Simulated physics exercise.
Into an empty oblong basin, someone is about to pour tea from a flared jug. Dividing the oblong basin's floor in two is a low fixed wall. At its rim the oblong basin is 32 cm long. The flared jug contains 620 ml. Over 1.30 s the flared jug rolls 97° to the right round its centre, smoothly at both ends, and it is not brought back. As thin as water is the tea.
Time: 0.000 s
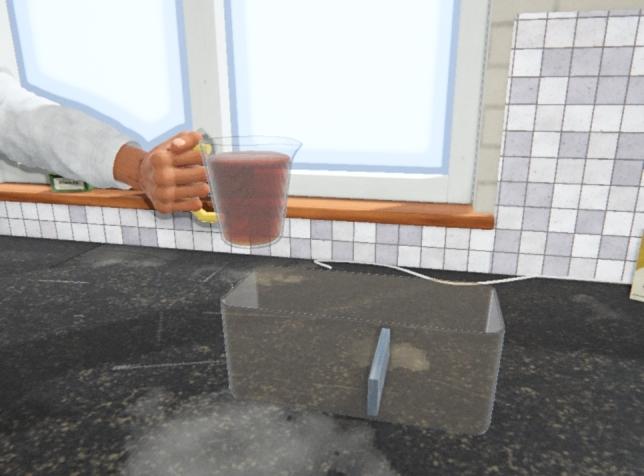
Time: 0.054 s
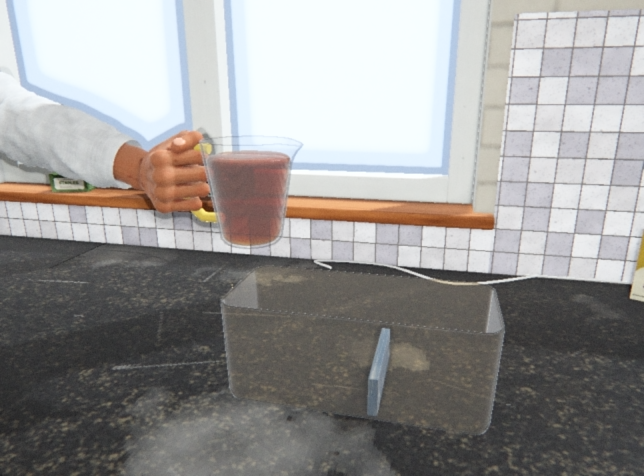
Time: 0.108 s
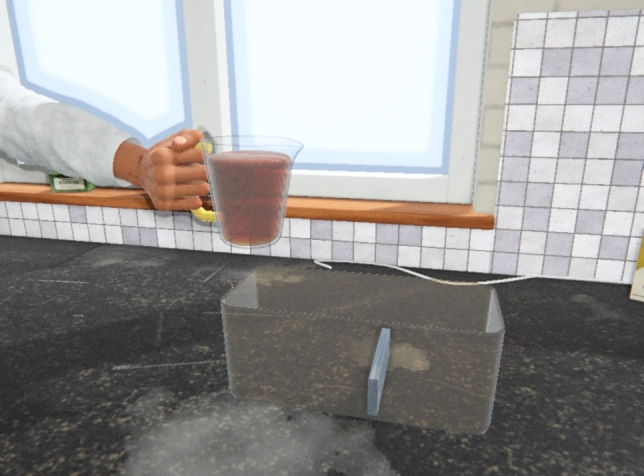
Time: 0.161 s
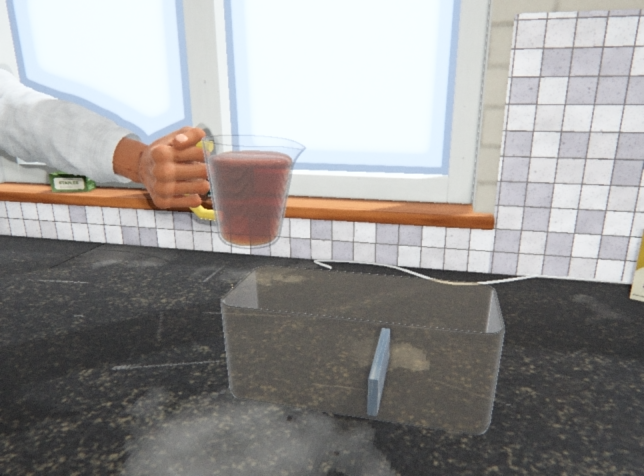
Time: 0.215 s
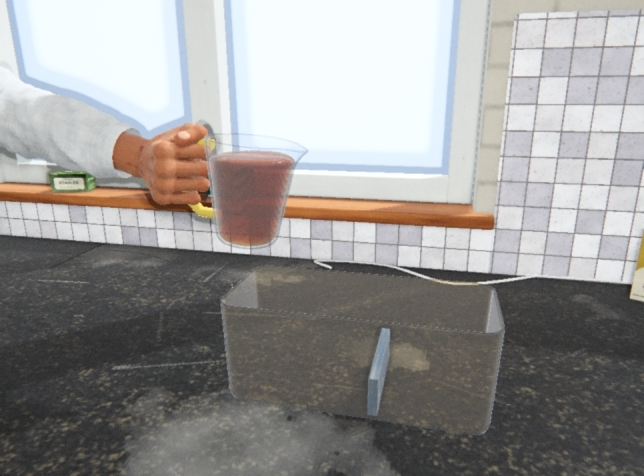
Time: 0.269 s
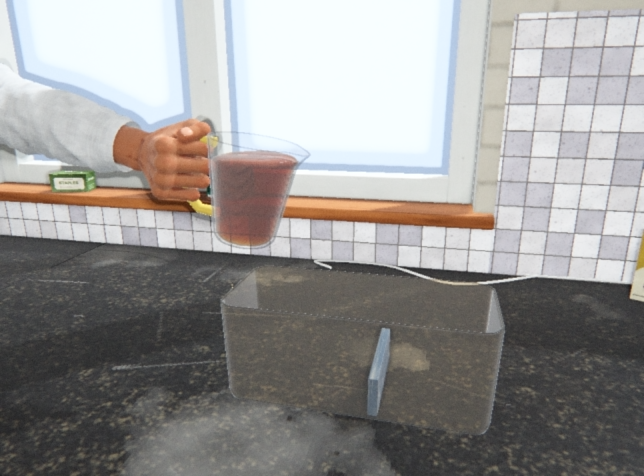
The video shows a hand holding a flared, clear jug of reddish-brown tea above an empty, transparent oblong basin with a low dividing wall on a dark countertop; after staying nearly still, the hand tilts the jug slightly to the right.
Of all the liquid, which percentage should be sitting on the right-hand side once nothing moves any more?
Around 14 per cent should be sitting there.
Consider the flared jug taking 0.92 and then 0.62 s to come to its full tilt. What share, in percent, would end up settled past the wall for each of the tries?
Some 10 and 10 per cent, in that order.
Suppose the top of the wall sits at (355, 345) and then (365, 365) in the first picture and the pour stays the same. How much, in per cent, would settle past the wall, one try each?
Some 75 in a hundred, then some 60 in a hundred.
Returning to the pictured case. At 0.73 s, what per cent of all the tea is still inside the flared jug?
I'd put it near 82 percent.
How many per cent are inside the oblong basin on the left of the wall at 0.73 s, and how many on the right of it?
Left about 4, right about 0.
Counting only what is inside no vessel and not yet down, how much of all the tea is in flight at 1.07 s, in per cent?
Some 16 per cent.
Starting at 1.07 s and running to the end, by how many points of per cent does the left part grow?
Close to 46% of the whole.
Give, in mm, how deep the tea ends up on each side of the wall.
About 22 mm left, about 6 mm right.
After 0.73 s the tilt is 58° and 81 per cent is still to pour, 4 is left of the wall and 0 right of it.
After 1.07 s the tilt is 89° and 32 per cent is still to pour, 39 is left of the wall and 12 right of it.
After 1.42 s the tilt is 97° and 3 per cent is still to pour, 80 is left of the wall and 14 right of it.
After 1.80 s the tilt is 97° and 0 per cent is still to pour, 84 is left of the wall and 14 right of it.
In the end 84 per cent lies left of the wall, 14 right of it and 1 outside.
